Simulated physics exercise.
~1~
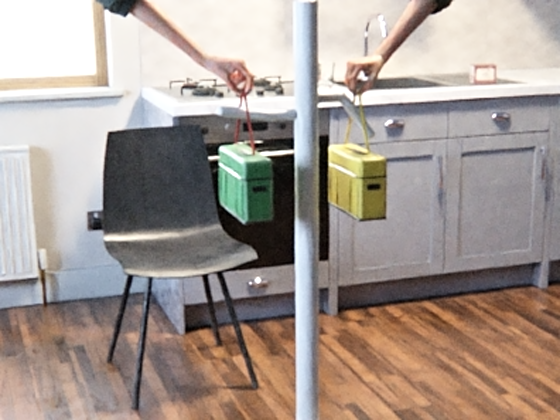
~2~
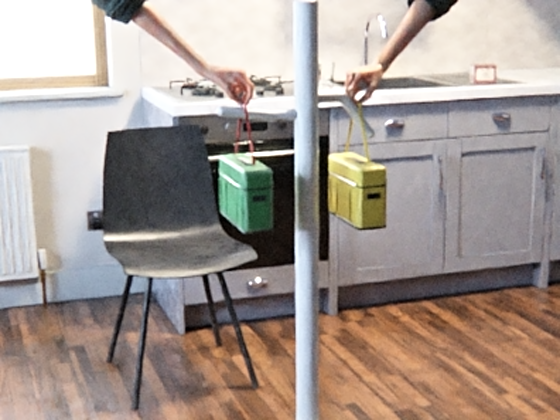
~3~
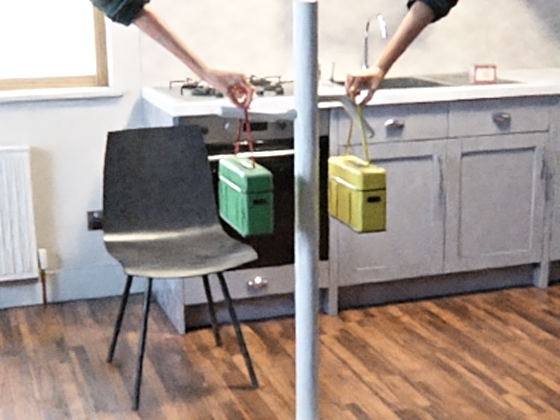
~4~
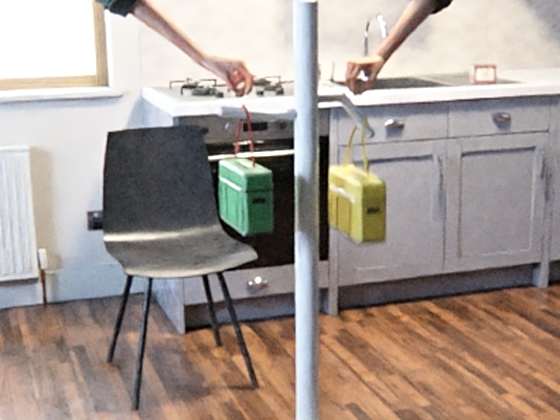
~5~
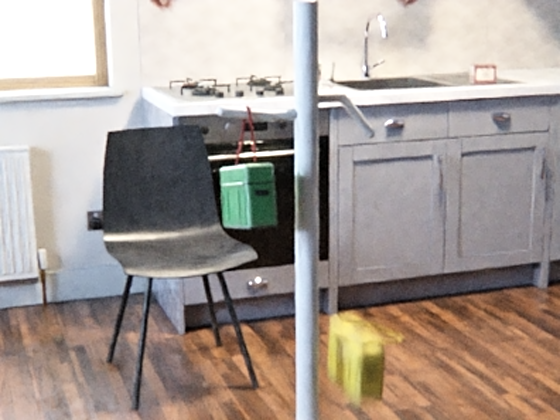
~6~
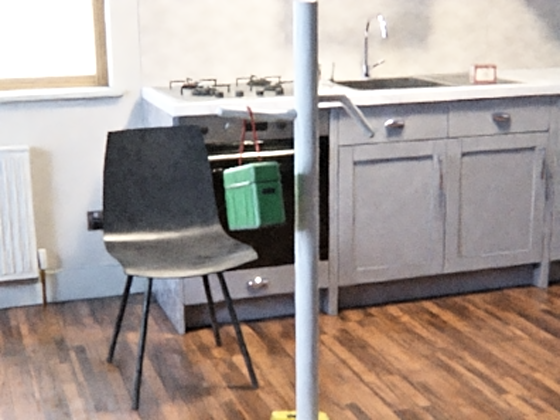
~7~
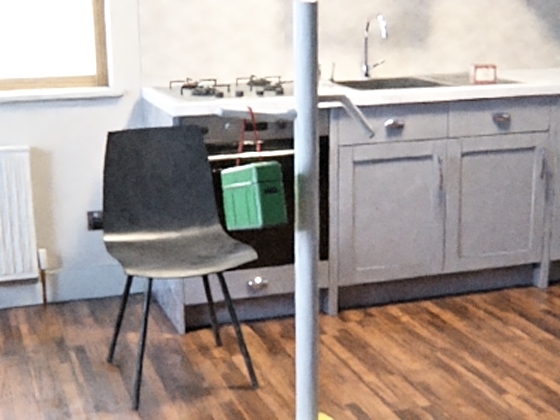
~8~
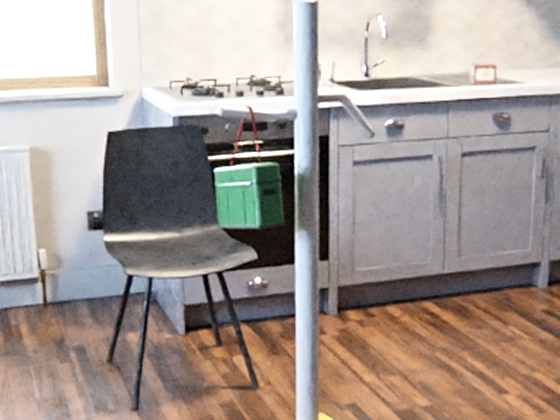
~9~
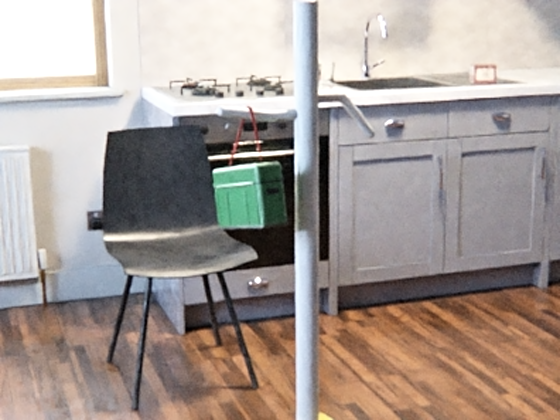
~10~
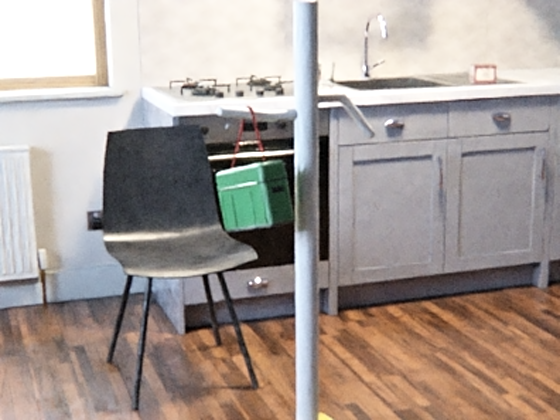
A green case and a yellow case, each held by its loop in a hand, are lowered slightly on either side of a pale post in a kitchen, beside a dark chair. The green one, on the left, settles beneath its peg, and the yellow one on the right dips a little further as the hands release and draw back. The yellow case drops straight down towards the wooden floor, while the green case stays hanging. The yellow case lands on its side near the foot of the post, mostly out of view. The green case sways and turns gently, still hanging from its peg at the end.
